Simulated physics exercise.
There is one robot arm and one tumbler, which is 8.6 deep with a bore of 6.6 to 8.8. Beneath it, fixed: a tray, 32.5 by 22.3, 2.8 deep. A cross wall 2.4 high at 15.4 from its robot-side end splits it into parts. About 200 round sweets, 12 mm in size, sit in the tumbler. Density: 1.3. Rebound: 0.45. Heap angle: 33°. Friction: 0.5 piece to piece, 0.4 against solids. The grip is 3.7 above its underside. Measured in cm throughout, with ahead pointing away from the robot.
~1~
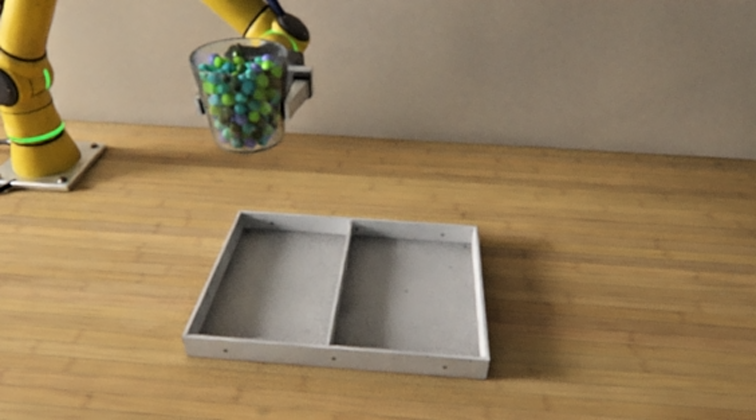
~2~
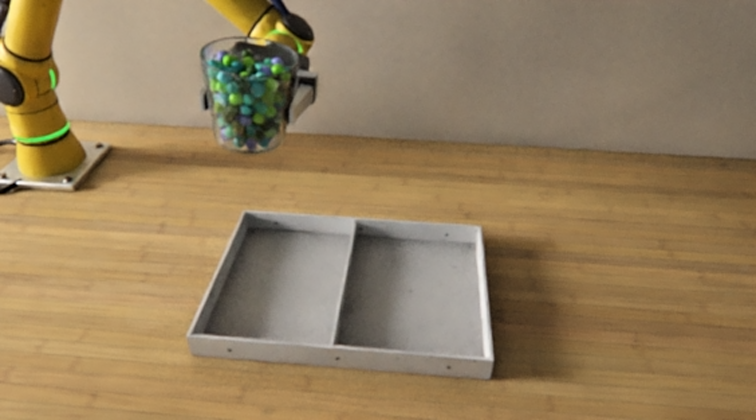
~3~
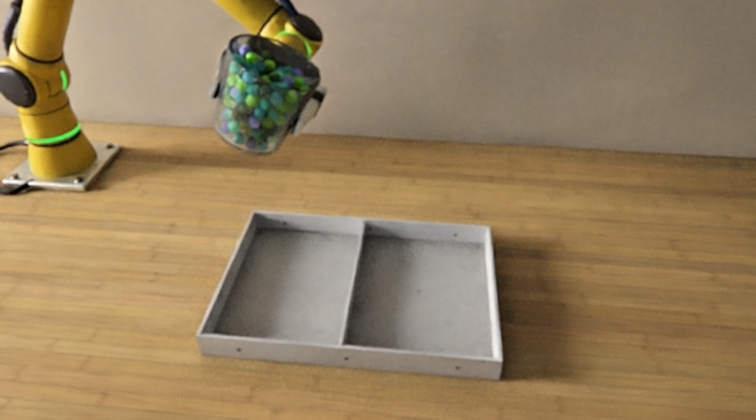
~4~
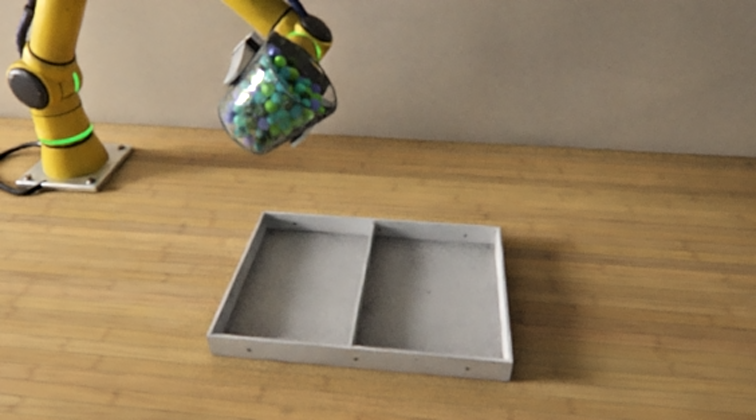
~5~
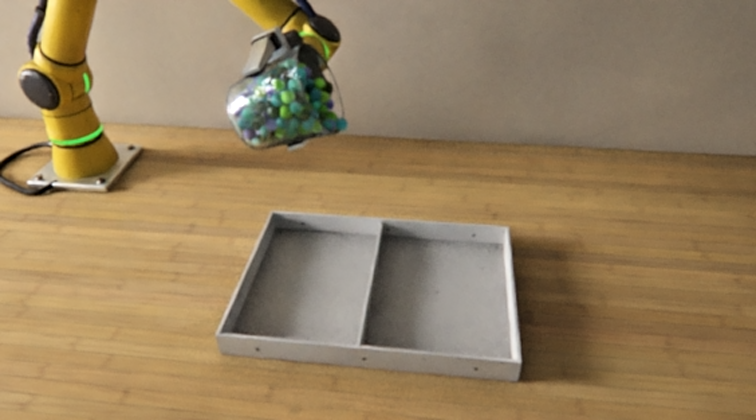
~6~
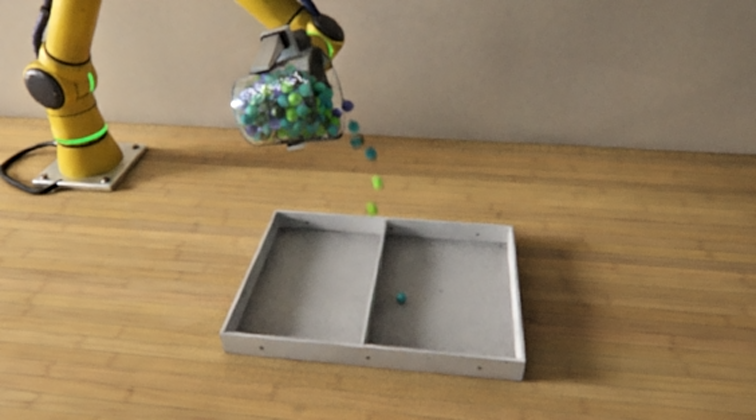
A yellow robot arm with glowing green rings stands at the upper left of a wooden tabletop against a plain pale wall, seen from above and to one side. It grips a clear tumbler full of small green, teal, blue and purple sweets above a shallow grey tray with two compartments. The arm tilts the tumbler steadily rightward, and several sweets tumble out, one reaching the right compartment, as the view drifts slightly left.
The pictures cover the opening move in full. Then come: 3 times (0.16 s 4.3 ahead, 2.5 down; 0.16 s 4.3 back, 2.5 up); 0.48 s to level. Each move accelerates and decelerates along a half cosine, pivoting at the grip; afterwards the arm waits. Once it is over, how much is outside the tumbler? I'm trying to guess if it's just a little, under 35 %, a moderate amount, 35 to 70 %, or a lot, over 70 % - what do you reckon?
I reckon a moderate amount.
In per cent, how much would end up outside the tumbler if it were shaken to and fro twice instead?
Result: Approximately 45 per cent.
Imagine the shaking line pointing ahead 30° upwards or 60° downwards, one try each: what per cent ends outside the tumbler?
80 and 30 %.
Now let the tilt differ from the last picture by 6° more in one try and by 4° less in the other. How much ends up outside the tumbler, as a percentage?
Estimates: 75 % then 40 %.
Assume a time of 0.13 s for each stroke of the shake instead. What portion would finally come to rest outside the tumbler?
It would be some 65 %.
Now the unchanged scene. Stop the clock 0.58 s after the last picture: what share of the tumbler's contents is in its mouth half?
Near 50 in a hundred.
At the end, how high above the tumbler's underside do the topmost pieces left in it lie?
The top sits some 6.5 cm up.
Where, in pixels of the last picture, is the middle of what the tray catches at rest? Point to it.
(417, 289).
Then, 0.58 s after the last picture, tilted 73° forward, highest piece 26 above the table; 122 in the tumbler, 50 in the far-side part, 10 in the robot-side part, 1 on the table or floor, 16 in flight or on a rim.
Then, 1.15 s after the last picture, tilted 48° forward, highest piece 27 above the table; 91 in the tumbler, 81 in the far-side part, 26 in the robot-side part, 1 on the table or floor.
Then, 1.64 s after the last picture, level, highest piece 29 above the table; 91 in the tumbler, 81 in the far-side part, 26 in the robot-side part, 1 on the table or floor.
Then, 2.69 s after the last picture, level, highest piece 29 above the table; 91 in the tumbler, 81 in the far-side part, 26 in the robot-side part, 1 on the table or floor.
Final count, 91 in the tumbler, 81 in the far-side part, 26 in the robot-side part, 1 on the table or floor. That is 54 % outside the tumbler.
